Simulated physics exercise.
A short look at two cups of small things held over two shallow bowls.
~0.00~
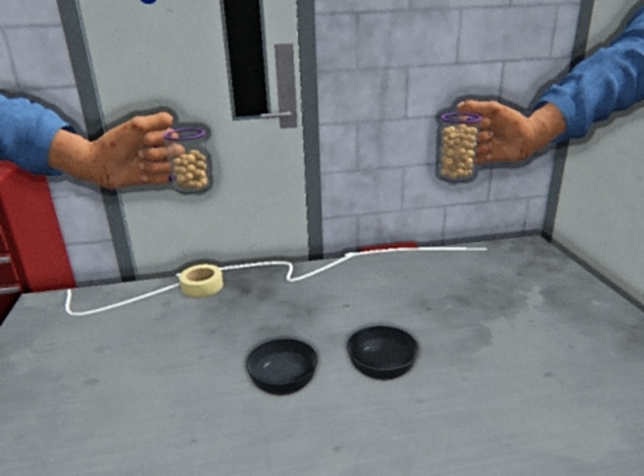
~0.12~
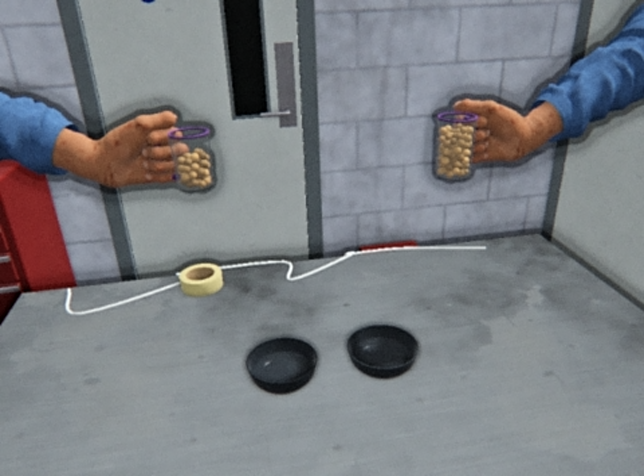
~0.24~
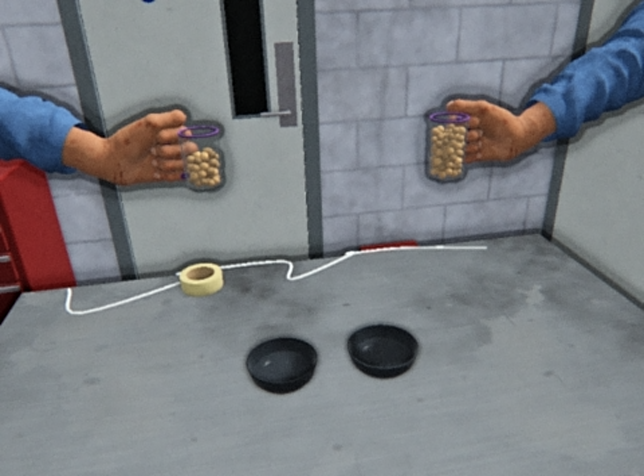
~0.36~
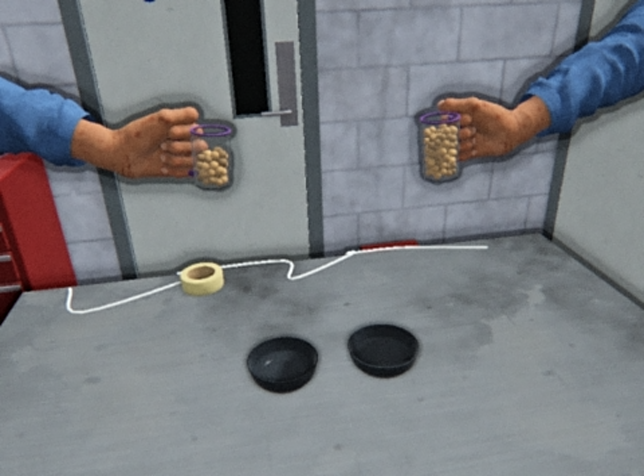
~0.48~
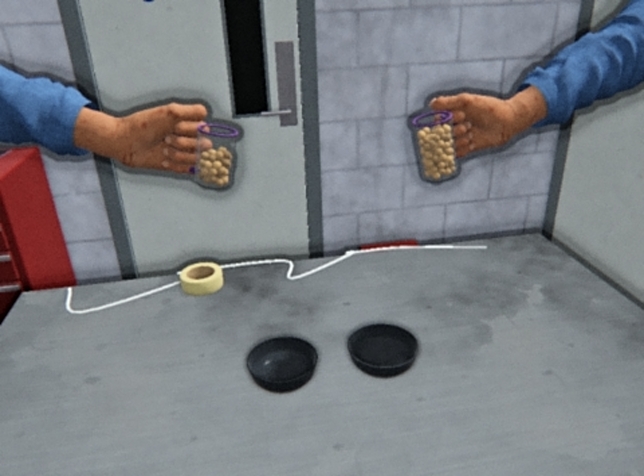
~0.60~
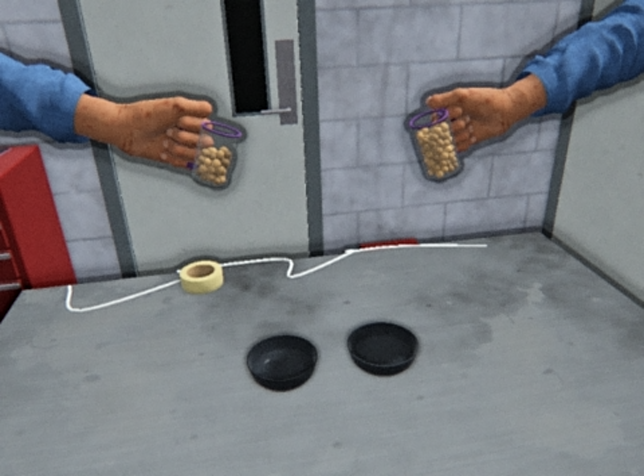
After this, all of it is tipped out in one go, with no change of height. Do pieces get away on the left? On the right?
Outcome: Left dish ends up short; right ends up short.
Around 1.14 s, left, all still in the cup; right, all still in the cup.
Around 1.71 s, left, all still in the cup; right, nearly all still in the cup, a stray few in the air.
Around 2.39 s, left, about half in the dish, a small part outside the dish, about a third in the air; right, about half in the dish, a small part outside the dish, about a third in the air.
Finally (3.4 s), left, about two thirds in the dish, about a third outside the dish; right, most in the dish, about a quarter outside the dish.
